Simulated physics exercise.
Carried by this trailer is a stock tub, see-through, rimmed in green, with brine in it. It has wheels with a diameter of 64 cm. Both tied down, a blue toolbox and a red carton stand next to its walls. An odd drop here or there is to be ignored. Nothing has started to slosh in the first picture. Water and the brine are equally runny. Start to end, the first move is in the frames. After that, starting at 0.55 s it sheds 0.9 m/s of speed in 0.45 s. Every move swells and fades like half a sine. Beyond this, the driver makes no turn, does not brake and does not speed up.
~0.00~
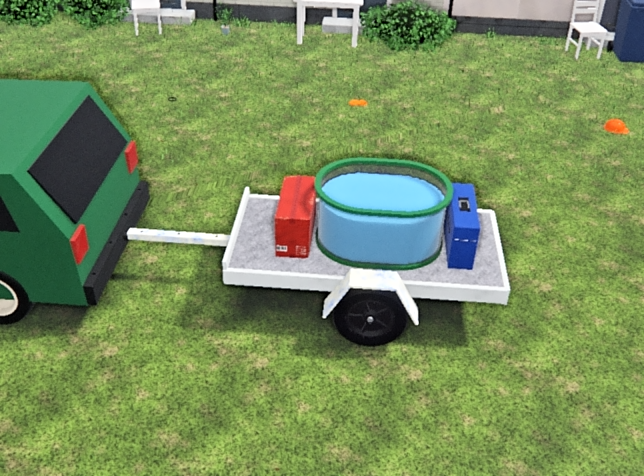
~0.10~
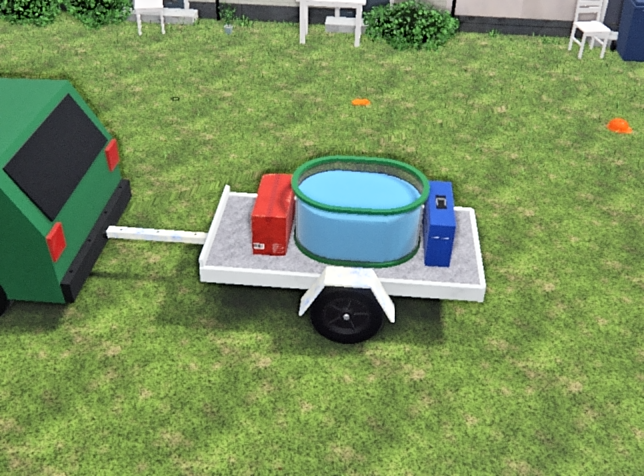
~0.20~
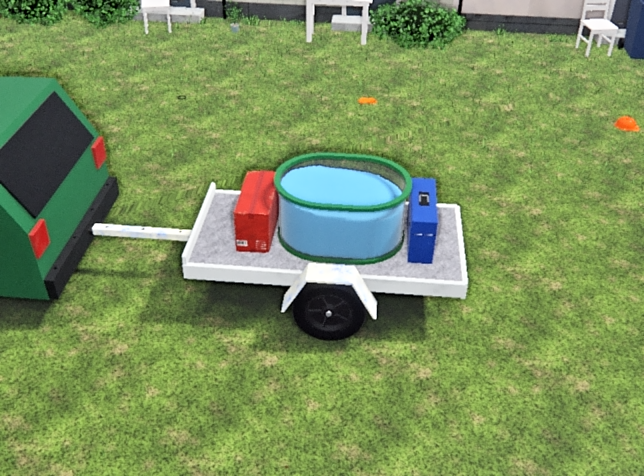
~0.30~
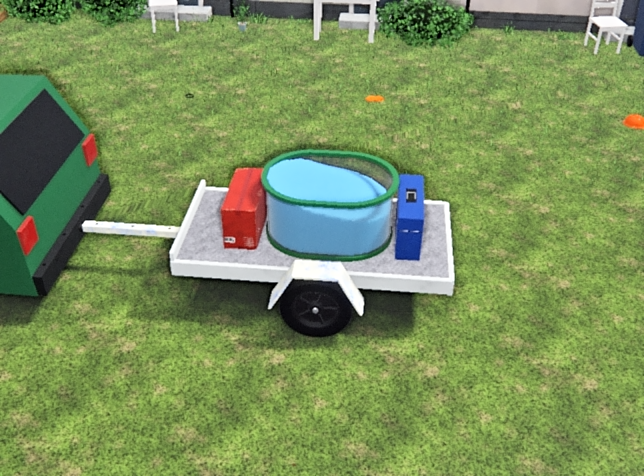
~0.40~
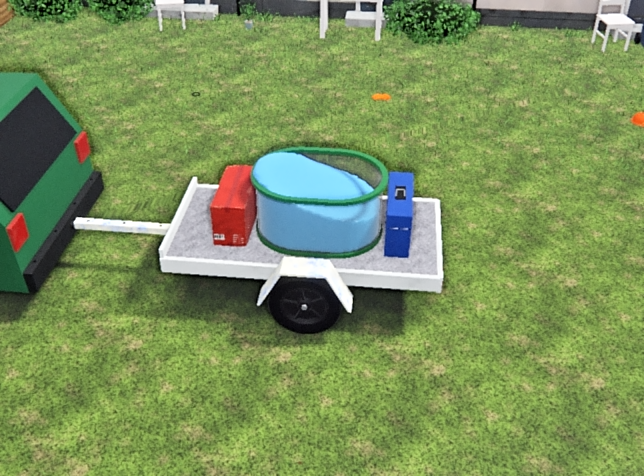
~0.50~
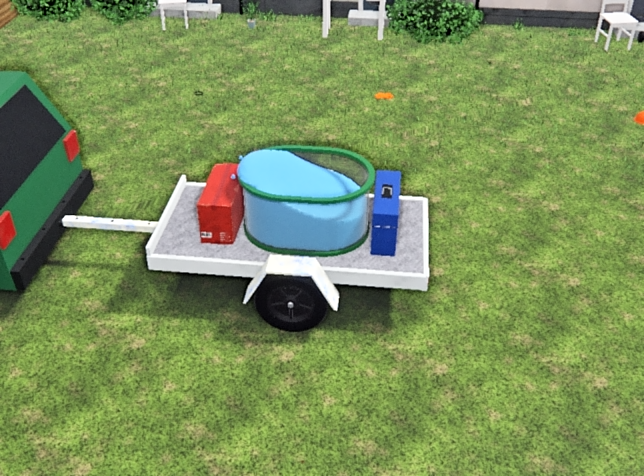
On a lawn, a green vehicle towing a white trailer leftward, water in a green-rimmed clear tub climbing toward the front.
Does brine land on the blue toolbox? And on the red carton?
Blue toolbox - missed. Red carton - struck.
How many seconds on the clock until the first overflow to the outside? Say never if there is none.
Roughly 0.8 seconds.
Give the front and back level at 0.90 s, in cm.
Around 50 cm toward the front, with 34 cm behind.
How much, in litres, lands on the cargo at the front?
About 3 L.
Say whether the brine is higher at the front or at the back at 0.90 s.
It is heaped towards the forward side.
After 0.90 s front 49 cm, middle 43 cm, back 34 cm above the floor; the loss stands at 1 per cent, over the front.
After 1.30 s front 36 cm, middle 43 cm, back 49 cm above the floor; the loss stands at 1 per cent, over the front.
After 1.80 s front 43 cm, middle 43 cm, back 40 cm above the floor; the loss stands at 1 per cent, over the front.
After 3.98 s the loss stands at 1 per cent, over the front; the blue toolbox has caught nothing and the red carton 3 litres.
